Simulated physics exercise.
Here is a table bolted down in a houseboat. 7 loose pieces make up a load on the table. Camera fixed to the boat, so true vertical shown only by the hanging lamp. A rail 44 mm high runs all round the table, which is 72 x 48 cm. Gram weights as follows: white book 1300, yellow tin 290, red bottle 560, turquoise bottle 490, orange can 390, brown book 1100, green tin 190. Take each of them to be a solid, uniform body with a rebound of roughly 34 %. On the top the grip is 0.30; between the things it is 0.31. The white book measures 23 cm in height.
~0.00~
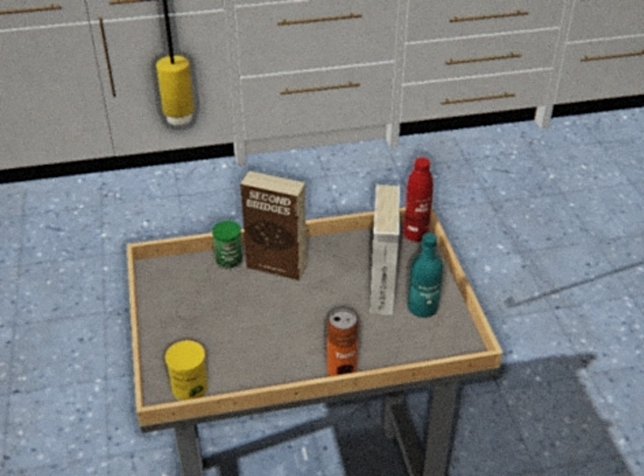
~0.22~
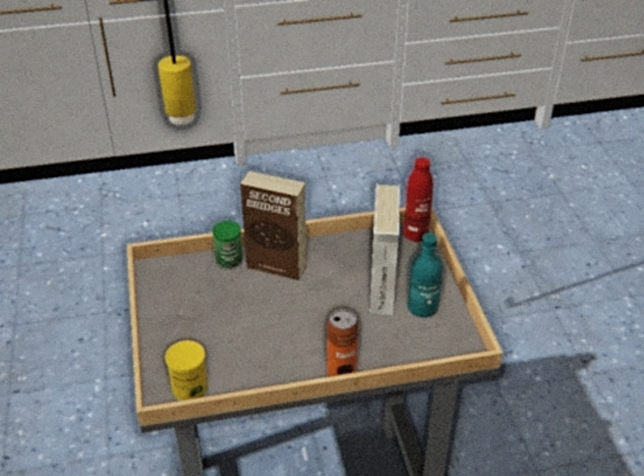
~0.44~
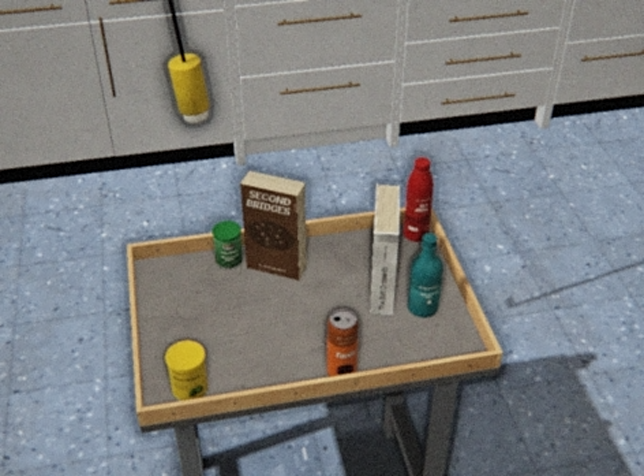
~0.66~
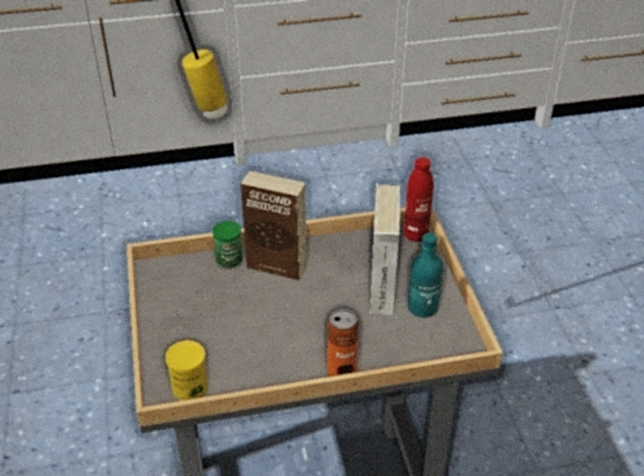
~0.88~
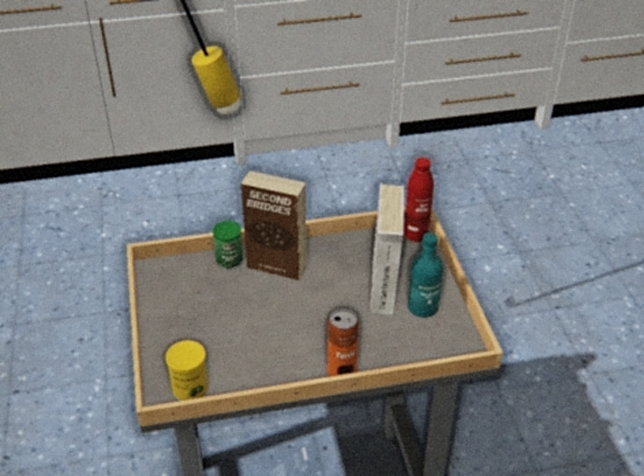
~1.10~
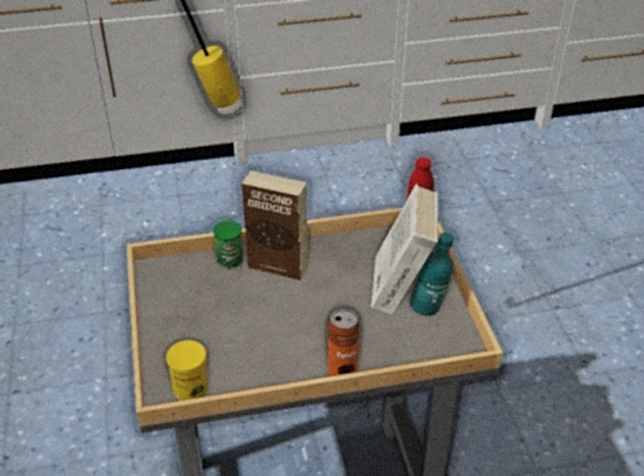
The footage shows a rimmed table holding books, tins, bottles and an orange can while a hanging yellow lamp swings gradually to the right; then the white book tilts right against the turquoise bottle, which leans slightly.
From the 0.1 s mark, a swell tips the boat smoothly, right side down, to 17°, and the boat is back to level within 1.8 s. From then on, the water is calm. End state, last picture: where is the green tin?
Roughly (229, 245).
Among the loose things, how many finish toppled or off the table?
The count is 2.
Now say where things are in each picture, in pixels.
The first picture shows boat level; green tin (228, 245); white book (385, 250).
The second picture shows heel 1°, right side down; red bottle (419, 199); turquoise bottle (426, 274).
The third picture shows heel 5°, right side down; orange can (342, 348); brown book (275, 227).
The fourth picture shows heel 12°, right side down; white book (385, 250); yellow tin (188, 373).
The fifth picture shows heel 16°, right side down; red bottle (420, 199); turquoise bottle (427, 274).
The sixth picture shows heel 16°, right side down; green tin (229, 245); orange can (343, 347).
By 1.40 s, heel 10°, right side down; turquoise bottle now off the table; white book on its side.
By 1.80 s, boat level; white book now off the table.
By 1.90 s, boat level.
By 2.20 s, green tin resting near (229, 245).
When it is over (2.4 s), off the table, white book and turquoise bottle; the other 5 within 5 cm of the start. End places, in pixels of the last picture, green tin near (229, 245).
